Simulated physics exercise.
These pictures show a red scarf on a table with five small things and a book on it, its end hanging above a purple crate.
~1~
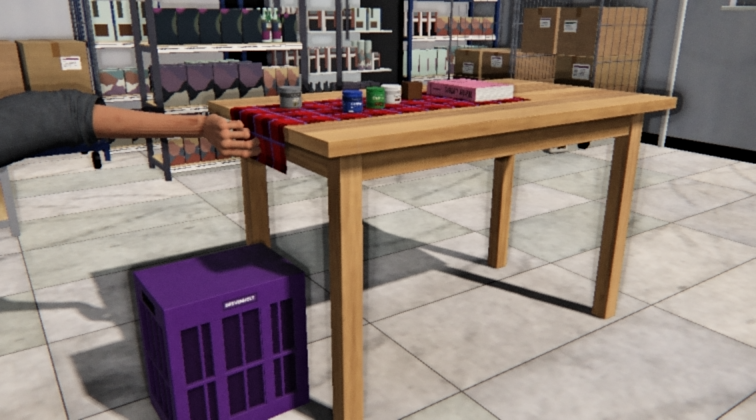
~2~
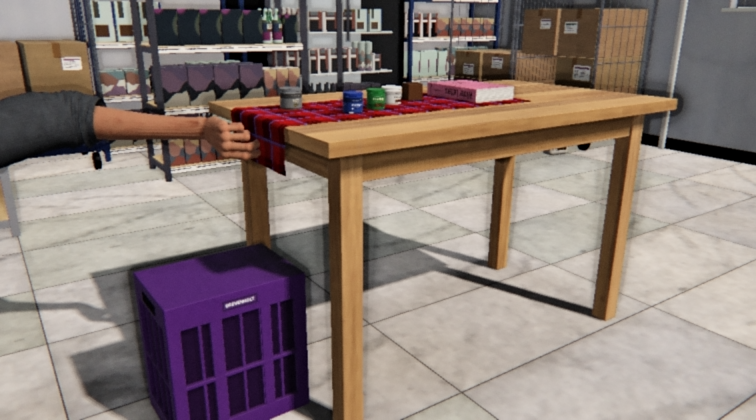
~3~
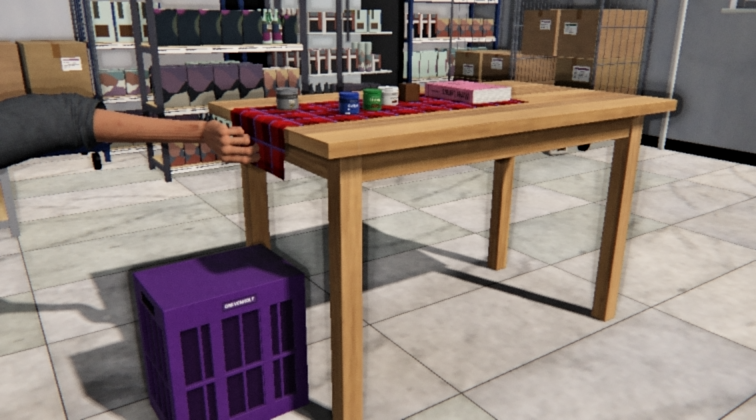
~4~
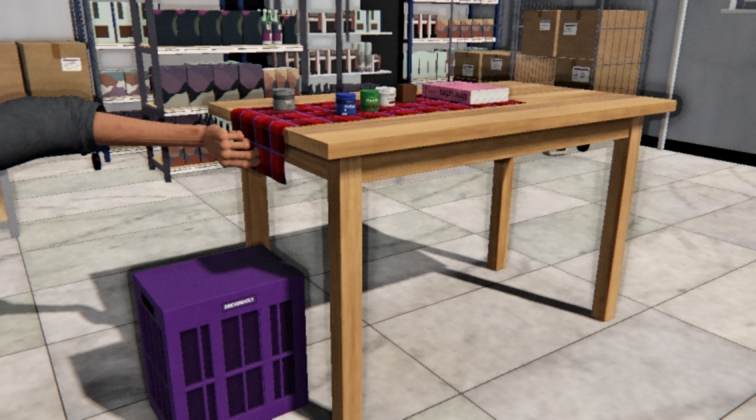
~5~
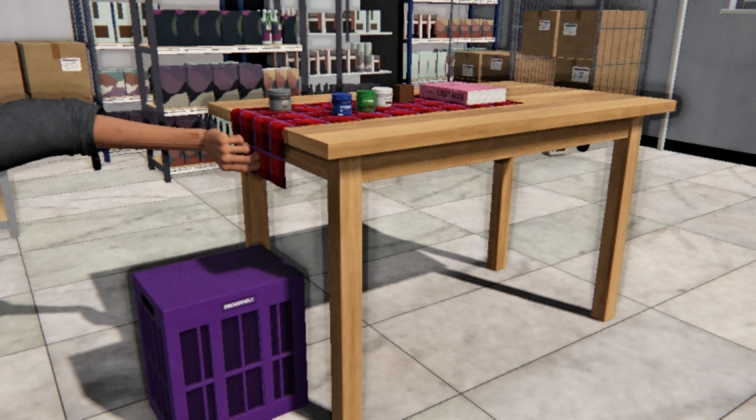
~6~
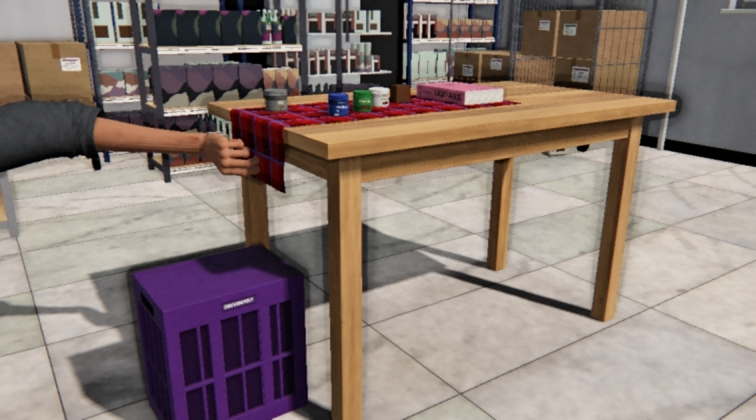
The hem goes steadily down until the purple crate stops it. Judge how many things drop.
A pair of things drop off.
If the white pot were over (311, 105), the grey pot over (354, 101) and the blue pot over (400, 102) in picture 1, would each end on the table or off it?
For the white pot it's falling, for the grey pot it's staying, for the blue pot it's staying.
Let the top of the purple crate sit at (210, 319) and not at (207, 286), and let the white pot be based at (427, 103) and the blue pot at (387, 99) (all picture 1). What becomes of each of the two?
Result - the white pot stays put, and the blue pot stays put.
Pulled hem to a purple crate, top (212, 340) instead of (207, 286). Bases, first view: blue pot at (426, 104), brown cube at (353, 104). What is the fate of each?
Blue pot: Safe; brown cube: Lost.
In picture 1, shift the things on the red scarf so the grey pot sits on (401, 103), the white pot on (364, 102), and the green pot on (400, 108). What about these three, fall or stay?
Grey pot: Still up. White pot: Still up. Green pot: Still up.
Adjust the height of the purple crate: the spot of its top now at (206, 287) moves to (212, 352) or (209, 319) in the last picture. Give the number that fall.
The numbers are 4 and 3.
Early on, hem near (259, 213); all still up.
Midway, hem on the crate; grey pot and blue pot gone.
Finally, hem on the crate; grey pot and blue pot gone. It carries off two.
